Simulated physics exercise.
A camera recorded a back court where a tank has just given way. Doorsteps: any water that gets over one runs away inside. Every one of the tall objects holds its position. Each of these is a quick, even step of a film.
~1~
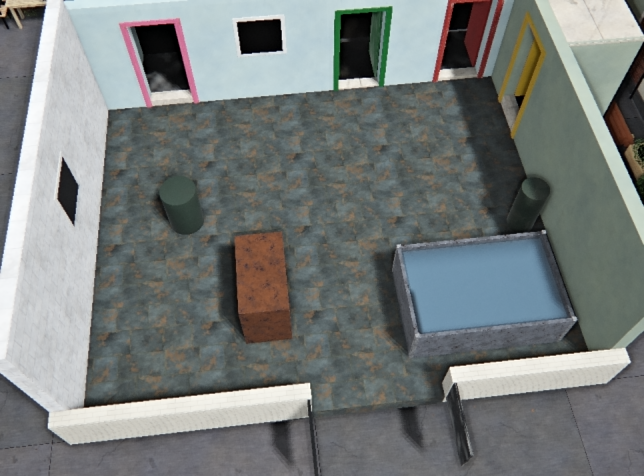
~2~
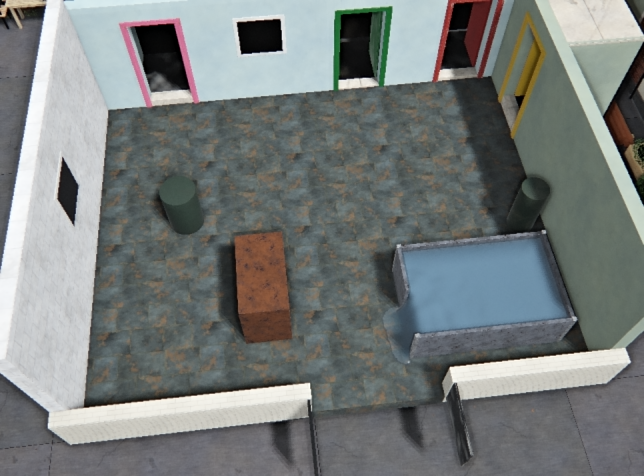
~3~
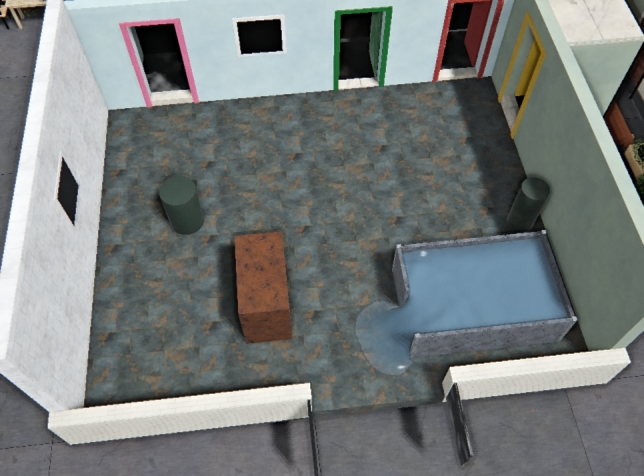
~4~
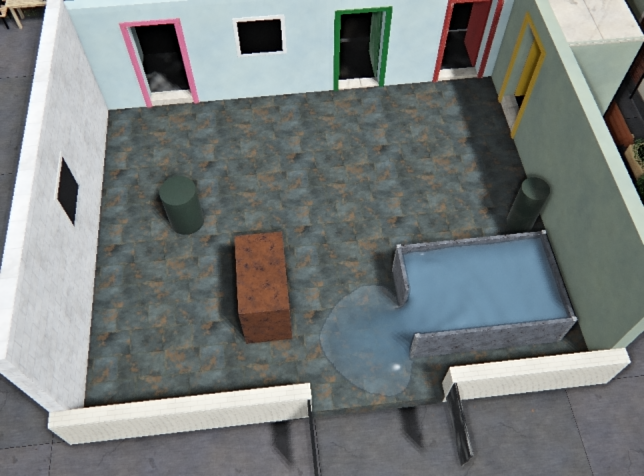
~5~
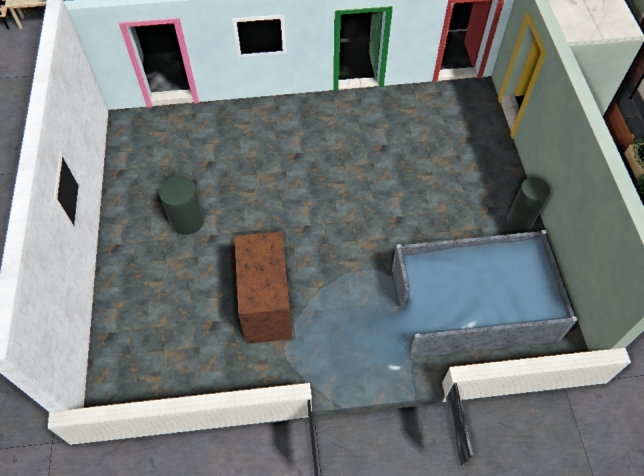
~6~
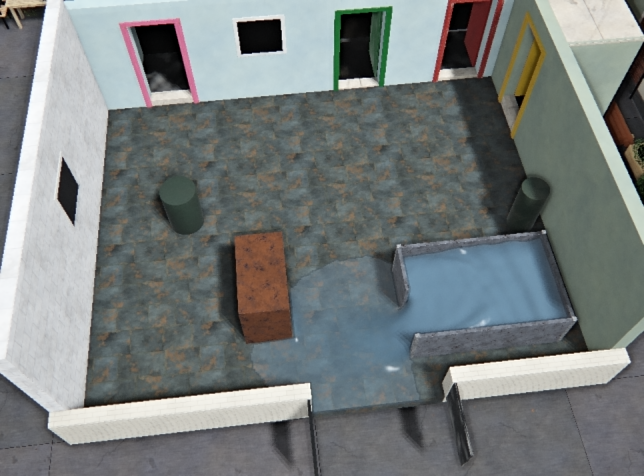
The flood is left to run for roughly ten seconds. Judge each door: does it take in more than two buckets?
In the end the red door will let in an allowed amount, the yellow door will let in an allowed amount, the pink door will let in an allowed amount, the green door will let in an allowed amount.
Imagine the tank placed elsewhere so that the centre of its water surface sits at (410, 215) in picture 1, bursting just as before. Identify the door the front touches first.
That's the door marked pink.
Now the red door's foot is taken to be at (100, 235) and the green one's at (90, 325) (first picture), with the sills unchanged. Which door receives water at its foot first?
The one in green.
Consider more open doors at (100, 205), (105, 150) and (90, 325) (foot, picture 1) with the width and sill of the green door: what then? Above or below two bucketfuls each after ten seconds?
In the listed order: Stays within it, tops the limit, tops the limit.
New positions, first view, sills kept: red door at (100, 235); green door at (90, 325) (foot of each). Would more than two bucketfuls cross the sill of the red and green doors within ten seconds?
Red: Falls short. Green: Exceeds the limit.
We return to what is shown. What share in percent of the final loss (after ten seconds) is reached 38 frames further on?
I'd put it at 80 per cent.
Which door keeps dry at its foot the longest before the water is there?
My answer: The yellow door.
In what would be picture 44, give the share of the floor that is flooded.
Near 70 in a hundred.
A moment on, water covers 15 % of the floor; the red door not reached, the yellow door not reached, the pink door not reached, the green door not reached.
Next, water covers 25 % of the floor; the red door not reached, the yellow door not reached, the pink door not reached, the green door not reached.
Then, water covers 50 % of the floor; the red door not reached, the yellow door not reached, the pink door not reached, the green door not reached.
Later, water covers 70 % of the floor; the red door wet at the sill, nothing in, the yellow door not reached, the pink door wet at the sill, nothing in, the green door under two buckets in.
In the end, water covers 75 % of the floor; the red door wet at the sill, nothing in, the yellow door wet at the sill, nothing in, the pink door under two buckets in, the green door under two buckets in.
